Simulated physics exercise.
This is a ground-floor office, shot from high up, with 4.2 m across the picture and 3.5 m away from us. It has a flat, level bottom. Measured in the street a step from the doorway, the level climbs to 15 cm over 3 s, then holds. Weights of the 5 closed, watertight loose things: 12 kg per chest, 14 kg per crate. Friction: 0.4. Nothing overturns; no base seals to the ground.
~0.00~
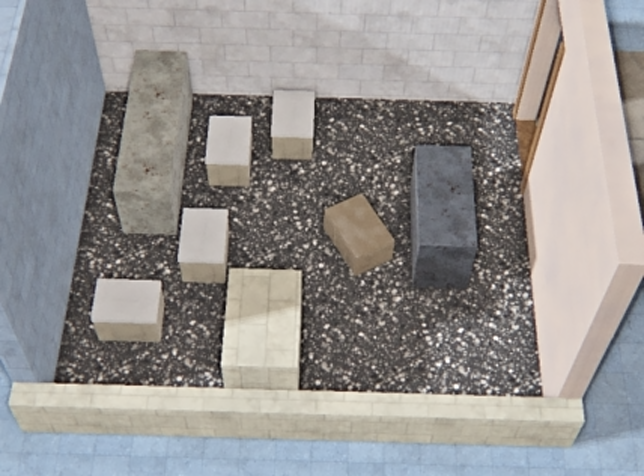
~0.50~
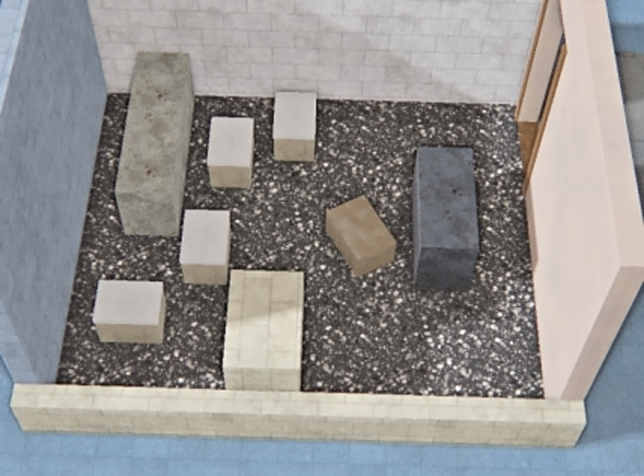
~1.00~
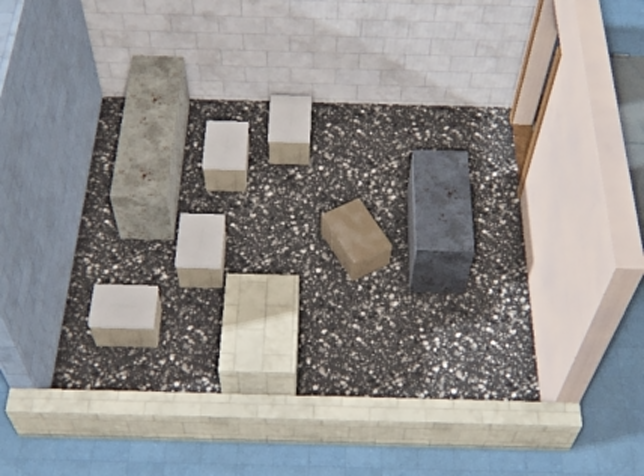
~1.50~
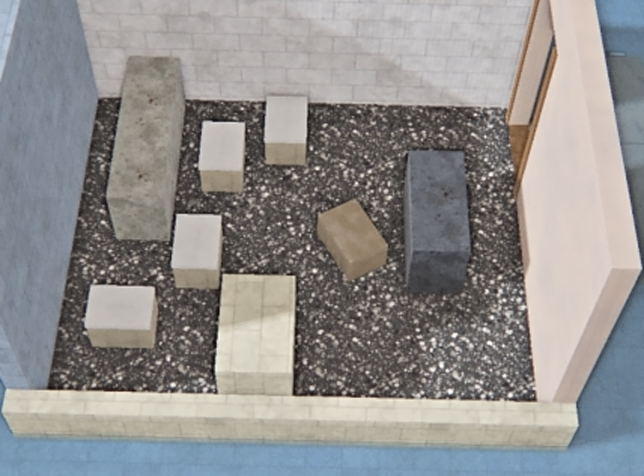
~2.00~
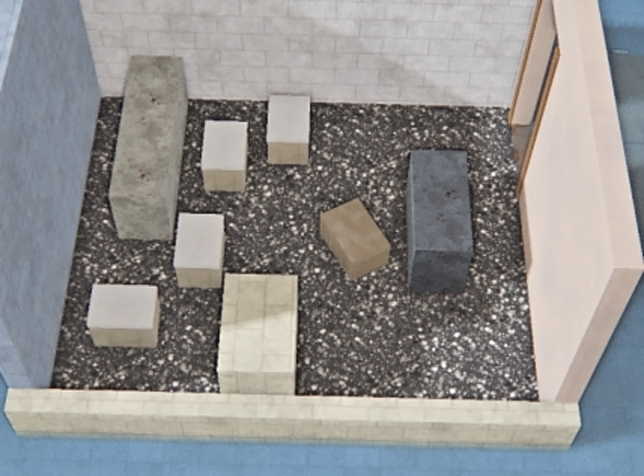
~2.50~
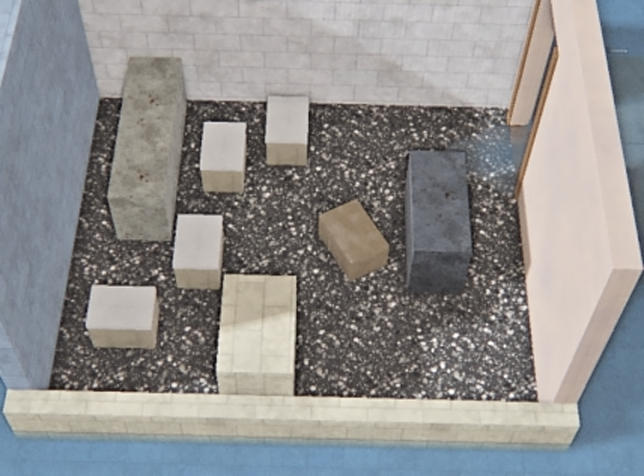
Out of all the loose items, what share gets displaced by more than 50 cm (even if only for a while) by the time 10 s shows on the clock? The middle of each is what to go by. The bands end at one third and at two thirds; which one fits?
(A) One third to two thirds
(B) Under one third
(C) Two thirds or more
(A) One third to two thirds.
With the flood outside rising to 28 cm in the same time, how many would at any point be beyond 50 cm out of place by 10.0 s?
That would give 4.
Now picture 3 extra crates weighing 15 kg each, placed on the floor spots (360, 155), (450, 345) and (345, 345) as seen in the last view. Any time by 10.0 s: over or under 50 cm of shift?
Respectively, higher, lower and lower.
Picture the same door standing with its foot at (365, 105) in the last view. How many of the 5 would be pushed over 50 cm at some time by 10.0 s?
Result: 1.
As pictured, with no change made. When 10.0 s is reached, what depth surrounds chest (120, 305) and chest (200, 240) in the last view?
First roughly 2 cm, second roughly 5 cm.
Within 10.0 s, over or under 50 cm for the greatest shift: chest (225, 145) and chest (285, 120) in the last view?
The first is beyond the limit and the second is beyond the limit.
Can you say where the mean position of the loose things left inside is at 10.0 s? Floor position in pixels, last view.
Near (232, 277).
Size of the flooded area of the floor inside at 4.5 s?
Wet area: Approx. 4.0 m2.
After 3.5 s 0 of 5 are over 50 cm from their spots; 0 afloat.
After 4.5 s 0 of 5 are over 50 cm from their spots; 0 afloat.
After 7.0 s 2 of 5 are over 50 cm from their spots; 2 afloat.
After 10.0 s 2 of 5 are over 50 cm from their spots, and 2 have been at some point; 2 afloat.
